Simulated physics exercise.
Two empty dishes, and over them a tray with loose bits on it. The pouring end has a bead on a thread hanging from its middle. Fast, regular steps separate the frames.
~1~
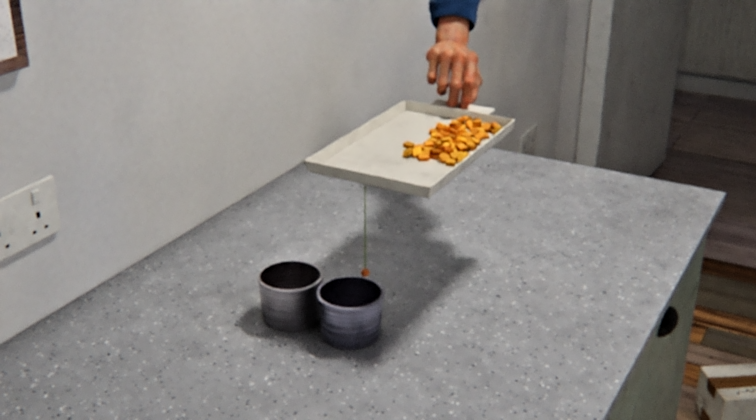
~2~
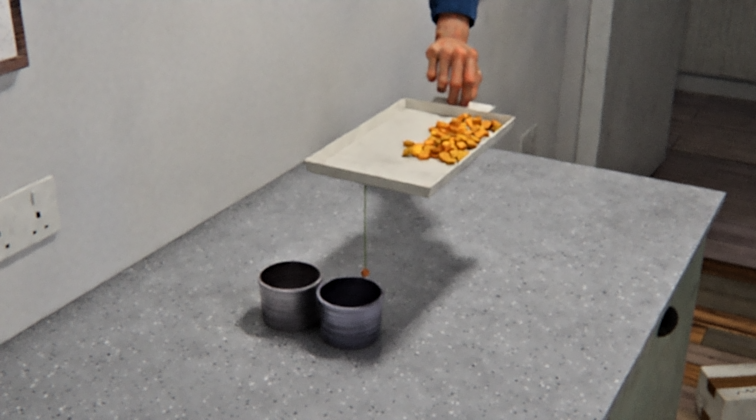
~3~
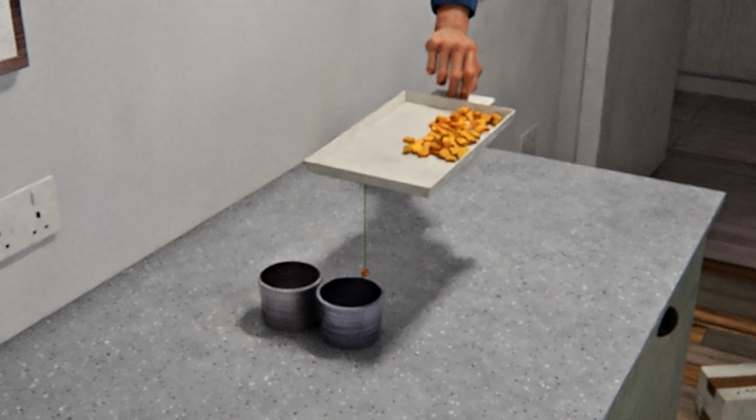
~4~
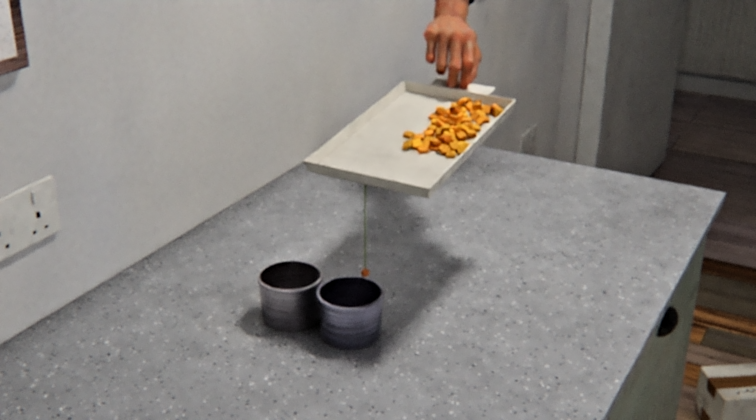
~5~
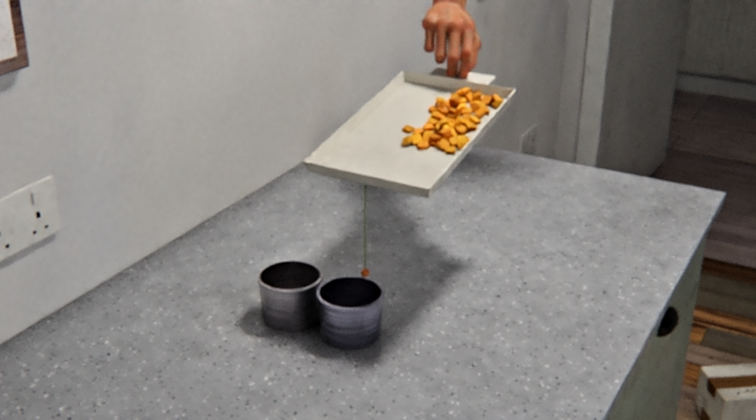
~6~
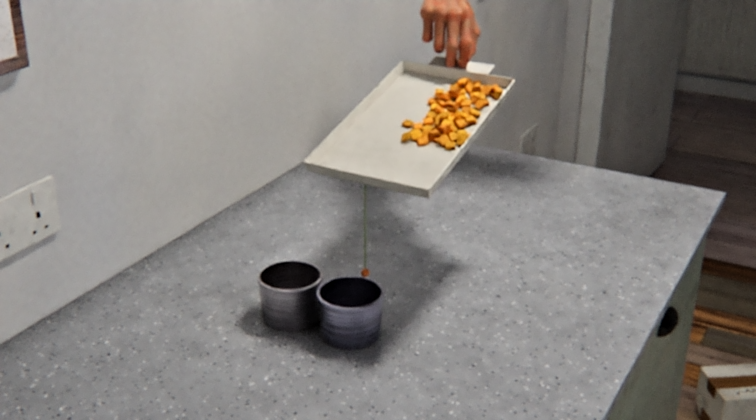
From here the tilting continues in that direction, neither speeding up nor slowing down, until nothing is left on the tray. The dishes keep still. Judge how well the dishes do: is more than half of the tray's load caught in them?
No - the catch is short of half the load.
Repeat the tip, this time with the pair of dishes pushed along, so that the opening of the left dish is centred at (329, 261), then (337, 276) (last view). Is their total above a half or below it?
For the two tries in order: Not as much as half, not as much as half.
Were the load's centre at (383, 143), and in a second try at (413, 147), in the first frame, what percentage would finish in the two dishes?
Around 40 in a hundred the first time, around 30 in a hundred the second.
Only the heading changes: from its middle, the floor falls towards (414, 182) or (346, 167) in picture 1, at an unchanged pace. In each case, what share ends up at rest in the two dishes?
The share is 0 per cent in the first and 60 per cent in the second.
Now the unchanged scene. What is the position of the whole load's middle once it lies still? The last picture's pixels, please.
Near pixel (365, 349).
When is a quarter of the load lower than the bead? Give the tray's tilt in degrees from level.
Angle: Close to 70°.
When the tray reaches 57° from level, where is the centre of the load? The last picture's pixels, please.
Look close to (392, 176) in the last picture.
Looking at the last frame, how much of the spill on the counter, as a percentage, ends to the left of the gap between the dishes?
10 %, near enough.
Soon after the last picture, tray tipped steeply; most on the tray; a small part in the air.
A little later, tray tipped right over; about half on the tray; a small part in the right dish; a stray few in the left dish; about a third outside both; a small part in the air.
Later still, tray tipped past a quarter turn; about a quarter in the right dish; a stray few in the left dish; about two thirds outside both.
At rest, tray tipped past a quarter turn; about a quarter in the right dish; a stray few in the left dish; about two thirds outside both.
